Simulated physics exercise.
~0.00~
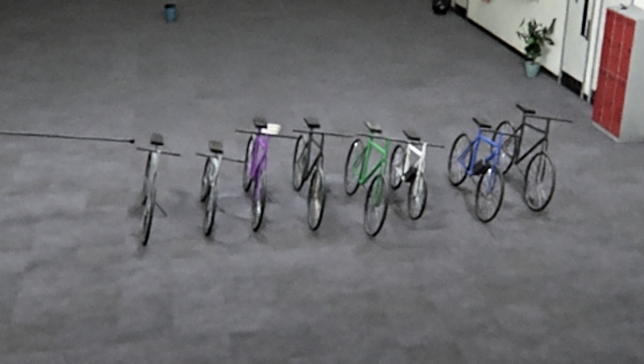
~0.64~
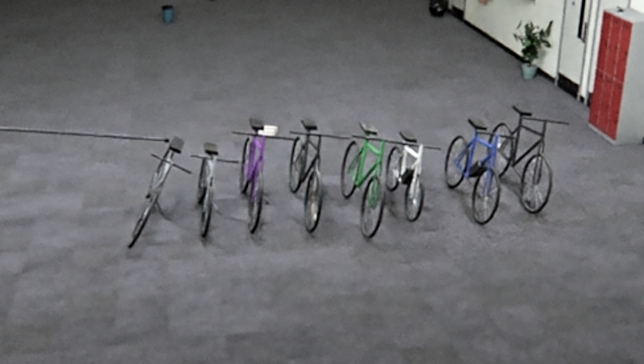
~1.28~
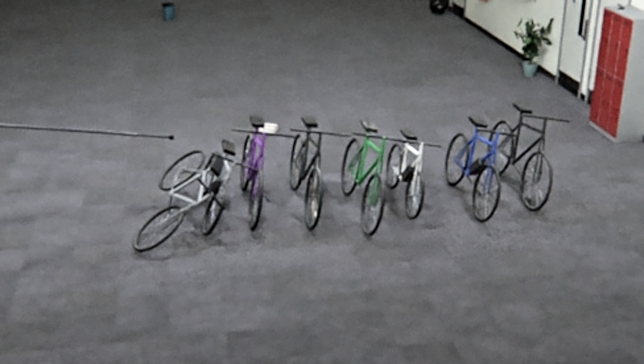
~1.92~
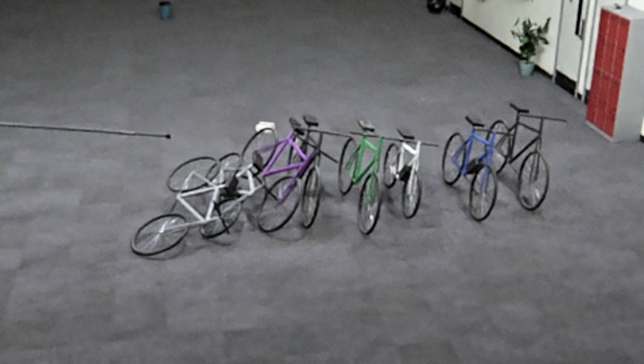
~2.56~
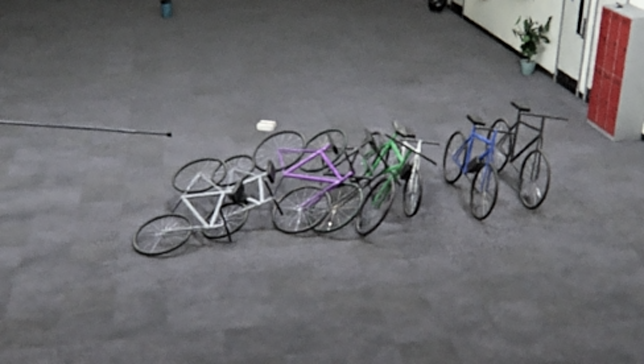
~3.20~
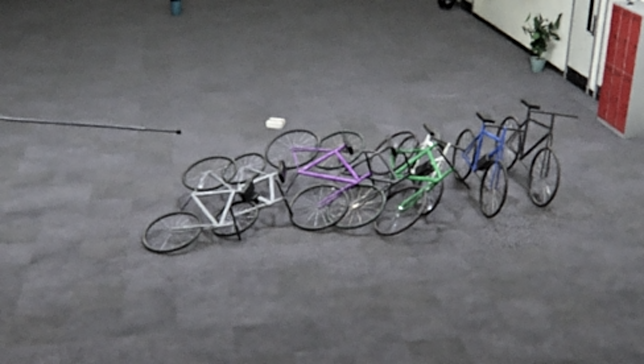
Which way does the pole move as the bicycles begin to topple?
The pole moves to the right, towards the row of bicycles.
